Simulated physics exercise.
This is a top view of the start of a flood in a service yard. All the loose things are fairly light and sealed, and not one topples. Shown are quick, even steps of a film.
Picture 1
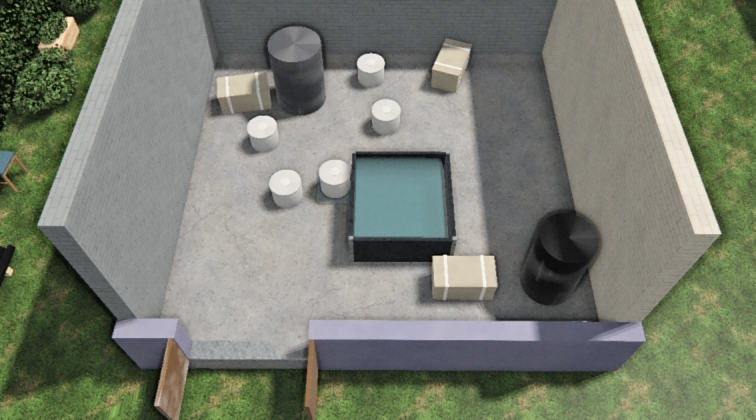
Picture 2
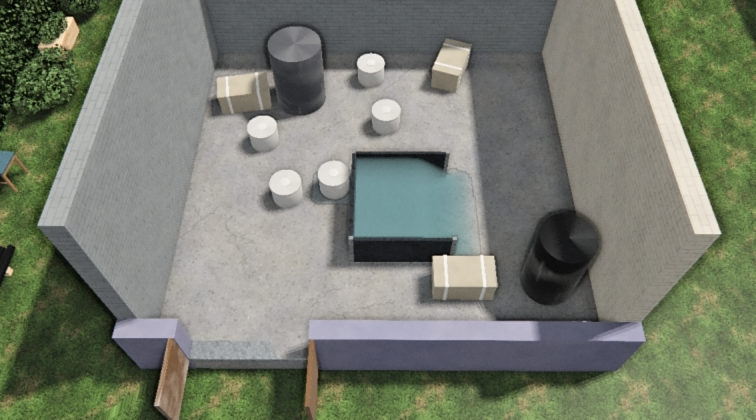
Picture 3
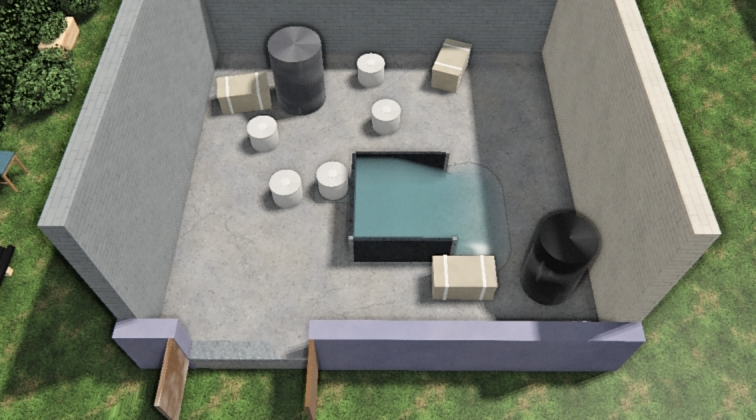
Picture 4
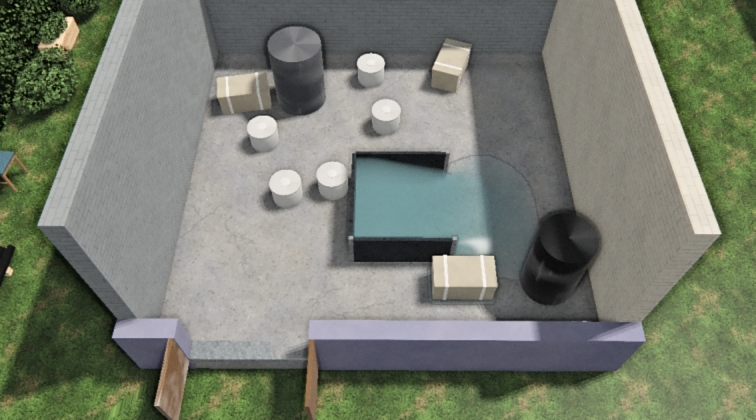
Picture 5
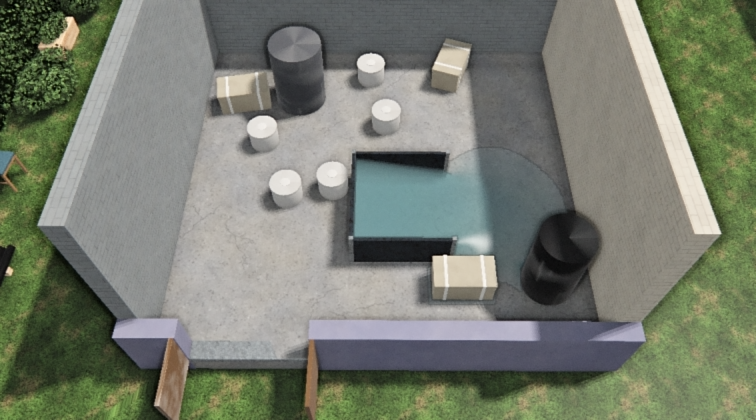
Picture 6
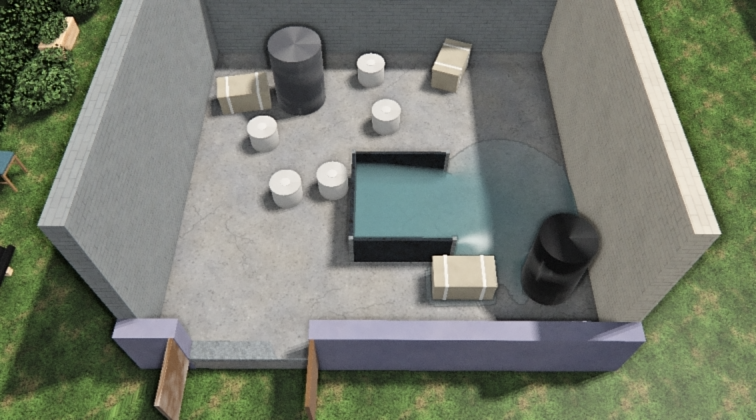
In this clip, seen from above, the right side of a water-filled tank in a walled yard opens and water spreads rightward across the floor, reaching around a dark cylinder, while the crates and white tubs stay essentially still.
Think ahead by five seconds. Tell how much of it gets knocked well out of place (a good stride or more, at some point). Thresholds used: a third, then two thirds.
My call: Not even a third.
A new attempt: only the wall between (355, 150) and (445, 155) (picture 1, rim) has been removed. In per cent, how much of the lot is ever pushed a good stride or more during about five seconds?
About 40 per cent.
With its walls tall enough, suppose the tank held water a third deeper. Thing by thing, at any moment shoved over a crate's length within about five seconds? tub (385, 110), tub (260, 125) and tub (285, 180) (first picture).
First: Falls short; second: Falls short; third: Falls short.
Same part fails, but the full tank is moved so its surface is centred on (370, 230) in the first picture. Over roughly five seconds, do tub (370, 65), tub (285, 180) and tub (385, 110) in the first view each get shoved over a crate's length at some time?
As listed: Less than that, no, less than that.
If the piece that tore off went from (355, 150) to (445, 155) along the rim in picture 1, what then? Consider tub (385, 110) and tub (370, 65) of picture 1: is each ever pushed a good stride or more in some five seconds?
Here's the pair: Made it that far, then made it that far.
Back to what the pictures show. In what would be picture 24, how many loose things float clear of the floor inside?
The count comes to 0.
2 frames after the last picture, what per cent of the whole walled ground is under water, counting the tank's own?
Near 20 %.
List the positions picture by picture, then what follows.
A tub at (335, 172), on the bottom; a trunk at (465, 271), on the bottom; 0 of 8 have shifted, in the first picture.
A tub at (334, 173), on the bottom; a trunk at (465, 271) rests on the ground; 0 of 8 have shifted, in the second picture.
A tub at (332, 174), on the bottom, close to its start; a trunk at (465, 271) rests on the ground; 0 of 8 have shifted, in the third picture.
A tub at (332, 174), on the bottom, close to its start; a trunk at (465, 271) rests on the ground; 0 of 8 have shifted, in the fourth picture.
A tub at (332, 174), on the bottom, close to its start; a trunk at (465, 271) rests on the ground; 0 of 8 have shifted, in the fifth picture.
A tub at (332, 174) rests on the ground, close to its start; a trunk at (465, 271) rests on the ground; 0 of 8 have shifted, in the sixth picture.
A moment on, 0 of 8 are well off their spots; 0 afloat.
Next, 0 of 8 are well off their spots; 0 afloat.
Later, 0 of 8 are well off their spots; 0 afloat.
In the end, 1 of 8 are well off their spots, and 1 have been at some point; 0 afloat.
